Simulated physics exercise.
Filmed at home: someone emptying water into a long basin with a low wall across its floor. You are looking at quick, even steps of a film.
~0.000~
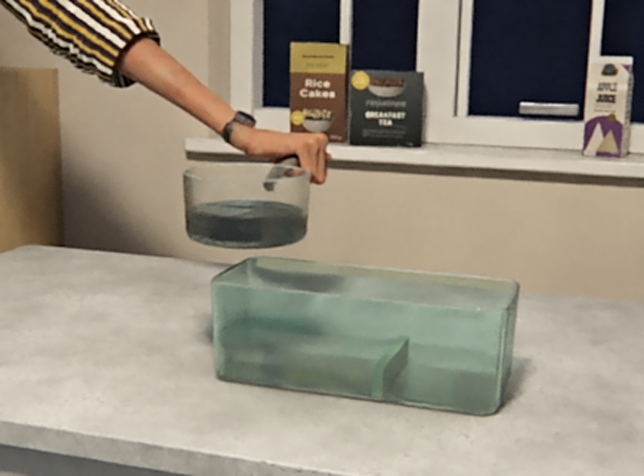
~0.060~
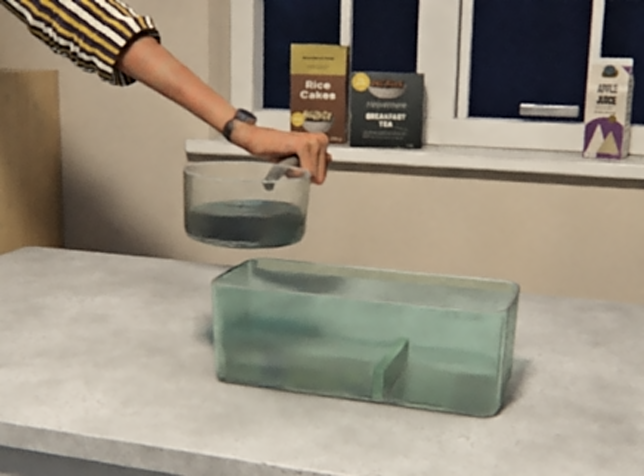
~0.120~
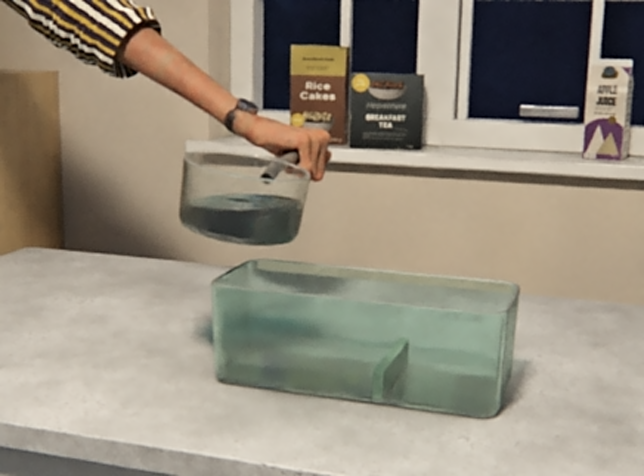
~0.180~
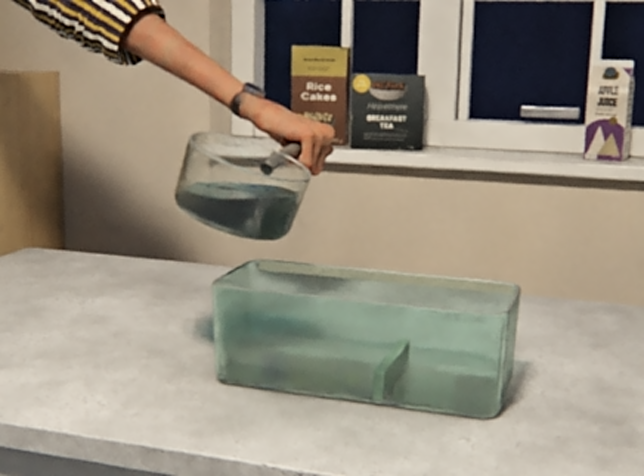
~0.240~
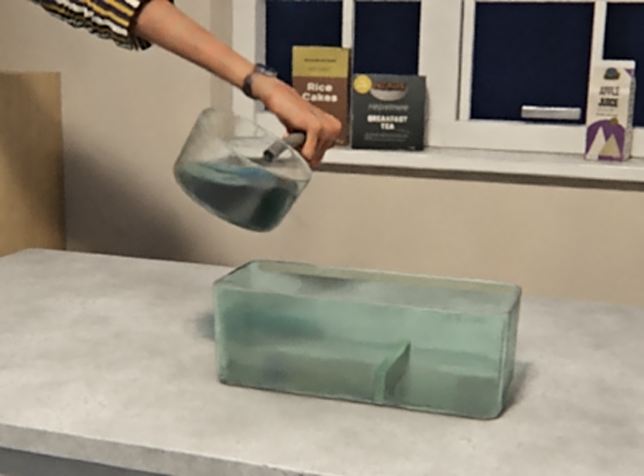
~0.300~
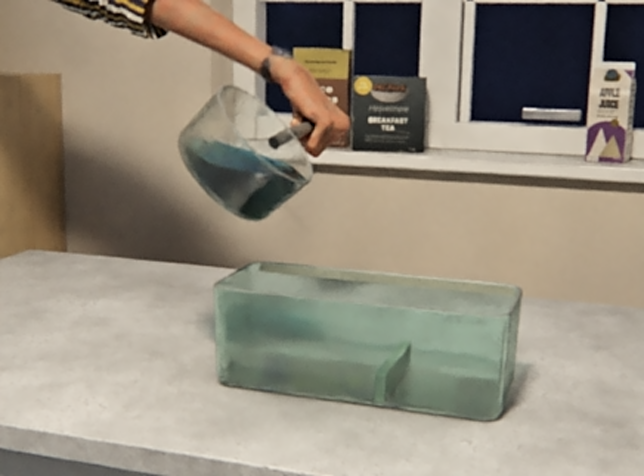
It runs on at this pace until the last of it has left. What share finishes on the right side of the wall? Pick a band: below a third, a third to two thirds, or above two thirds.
A third to two thirds.
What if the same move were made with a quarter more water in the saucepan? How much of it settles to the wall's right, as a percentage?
45 in a hundred.
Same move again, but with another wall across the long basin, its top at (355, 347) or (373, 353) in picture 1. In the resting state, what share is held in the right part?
Estimated: 80 % first, 75 % second.
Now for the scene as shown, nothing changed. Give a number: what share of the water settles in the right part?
It comes to some 45 per cent.
A moment on, the saucepan is tipped right over and 27 per cent is still to pour, 8 is left of the wall and 0 right of it.
Next, the saucepan is tipped right over and 1 per cent is still to pour, 27 is left of the wall and 59 right of it.
Then the saucepan is tipped right over and 0 per cent is still to pour, 42 is left of the wall and 45 right of it.
Later the saucepan is tipped right over and 0 per cent is still to pour, 49 is left of the wall and 44 right of it.
In the end 49 per cent lies left of the wall, 44 right of it and 6 outside.
